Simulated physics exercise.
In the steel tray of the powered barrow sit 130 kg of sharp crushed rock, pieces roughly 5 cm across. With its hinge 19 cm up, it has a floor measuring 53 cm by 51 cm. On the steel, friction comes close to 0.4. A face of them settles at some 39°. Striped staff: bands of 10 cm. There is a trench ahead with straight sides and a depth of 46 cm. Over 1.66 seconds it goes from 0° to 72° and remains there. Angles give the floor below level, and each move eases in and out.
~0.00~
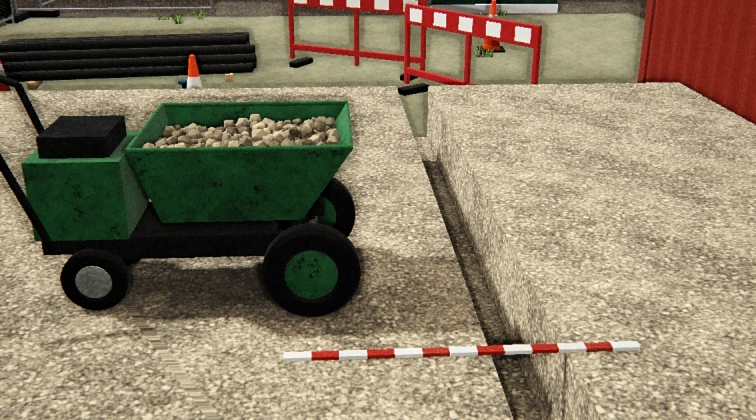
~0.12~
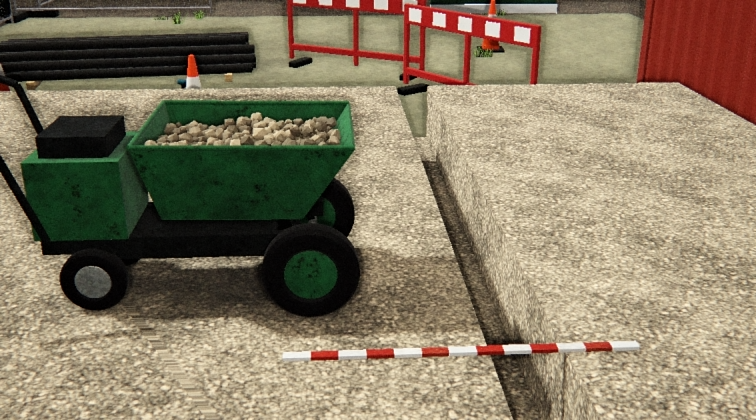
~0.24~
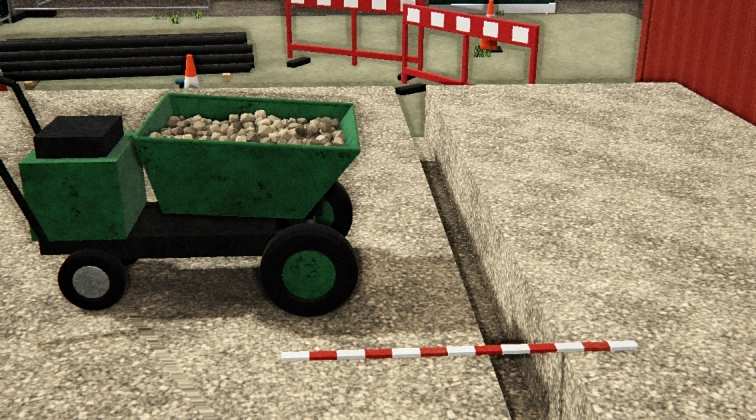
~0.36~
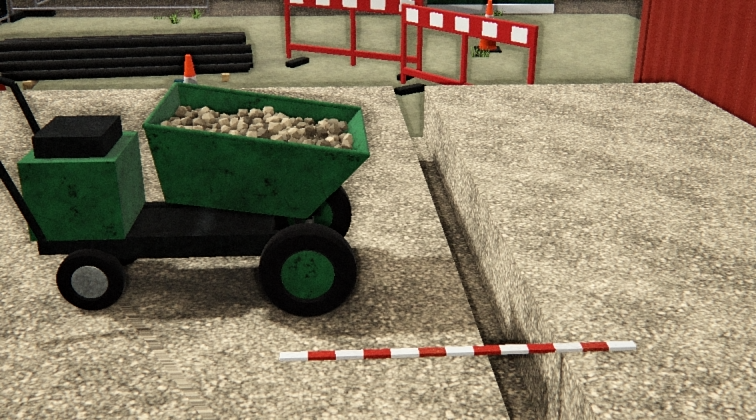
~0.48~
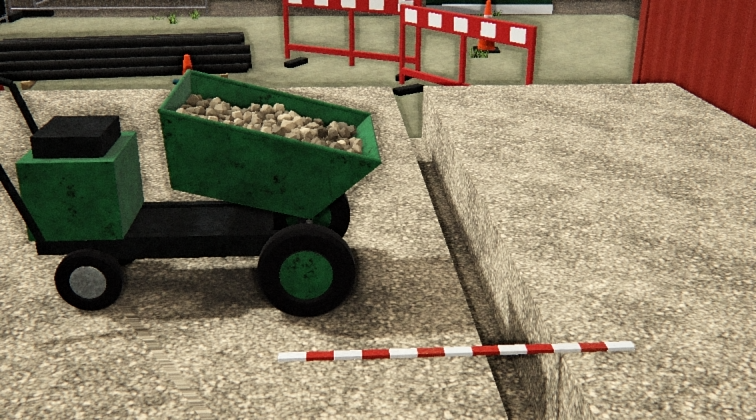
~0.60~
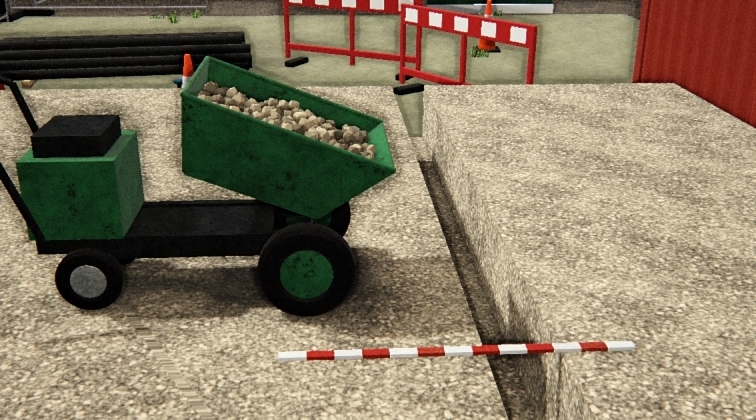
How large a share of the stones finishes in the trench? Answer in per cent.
A share of about 66 per cent.
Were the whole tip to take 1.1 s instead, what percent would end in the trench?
That works out at about 70 in a hundred.
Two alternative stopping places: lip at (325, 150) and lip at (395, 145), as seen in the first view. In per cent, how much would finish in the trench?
First place: Near 40%; second place: Near 70%.
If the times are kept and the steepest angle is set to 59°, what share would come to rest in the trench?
Roughly 15 percent.
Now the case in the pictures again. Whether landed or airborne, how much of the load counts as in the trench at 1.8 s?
Roughly 15% by that time.
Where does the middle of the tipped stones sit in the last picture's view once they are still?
Somewhere near pixel (483, 346).
After 1.2 s the floor is at 61°; 100 % in the tray; the foremost stones are at (436, 220).
After 1.8 s the floor is at 72°; 81 % in the tray, 5 % short of the trench, 14 % in the trench; the foremost stones are at (514, 335).
After 2.1 s the floor is at 72°; 59 % in the tray, 8 % short of the trench, 33 % in the trench; the foremost stones are at (514, 343).
After 4.1 s the floor is at 72°; 24 % in the tray, 9 % short of the trench, 66 % in the trench; the foremost stones are at (525, 348).
